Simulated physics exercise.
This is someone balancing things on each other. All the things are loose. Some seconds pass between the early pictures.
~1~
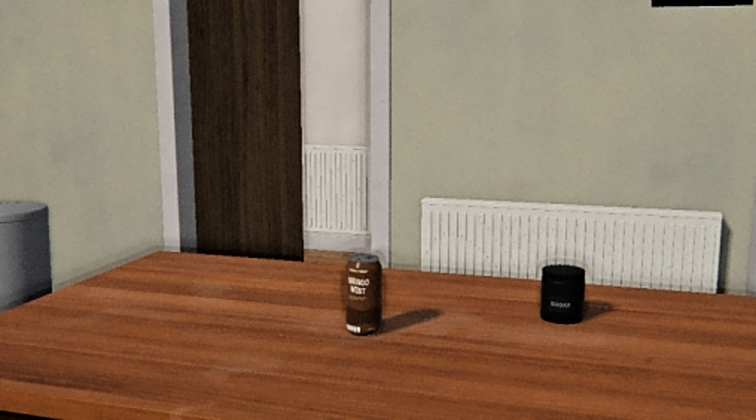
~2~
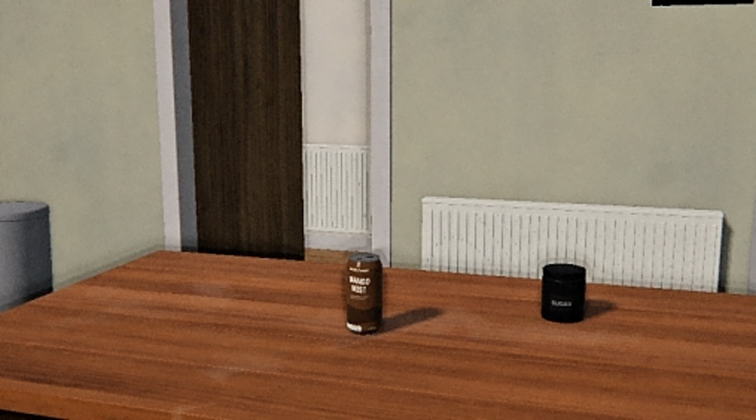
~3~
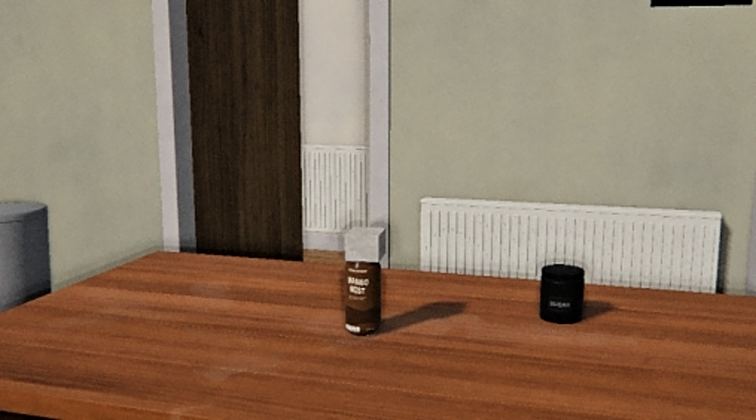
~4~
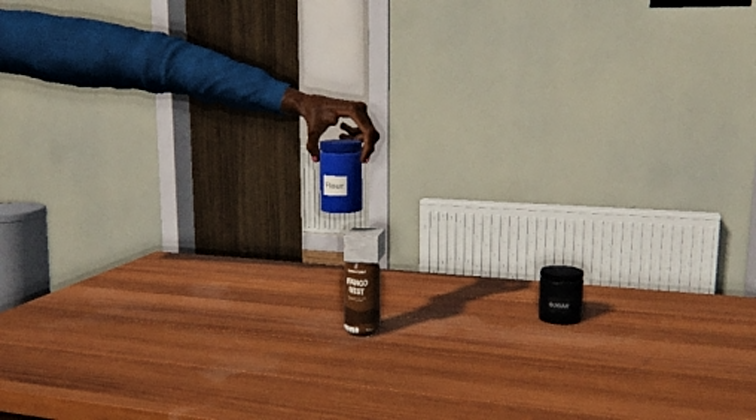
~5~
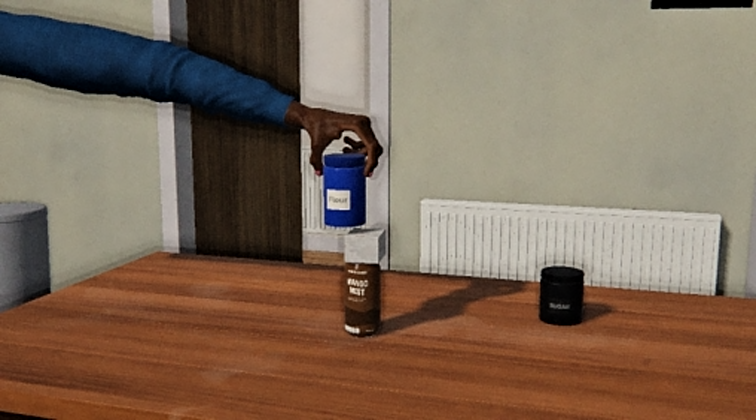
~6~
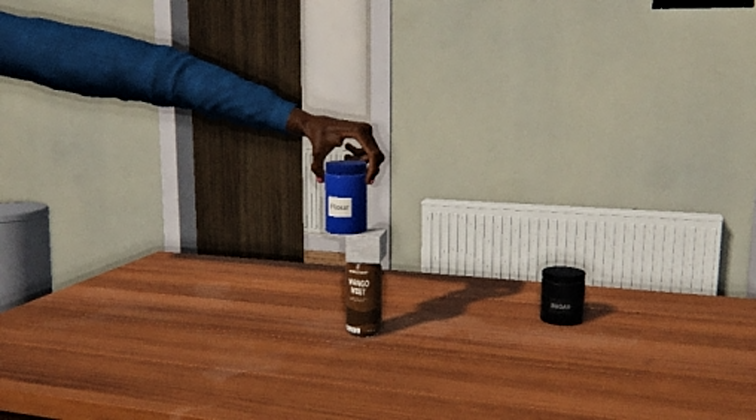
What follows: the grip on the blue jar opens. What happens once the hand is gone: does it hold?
The pile loses its balance.
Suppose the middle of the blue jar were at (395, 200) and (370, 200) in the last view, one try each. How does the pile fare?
In the first case it loses its balance; in the second case it stays up.
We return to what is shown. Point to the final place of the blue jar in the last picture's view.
At about (283, 308).
Then, 0.30 s later than the last frame, blue jar tilted by 27° near (332, 202).
Then, 0.40 s later than the last frame, blue jar now fallen.
Then, 0.50 s later than the last frame, things are still on the move.
Then, 0.60 s later than the last frame, as before.
When it is over, fallen, blue jar; the other 3 as before. End places, in pixels of the last picture, blue jar near (283, 308). The pile comes apart.
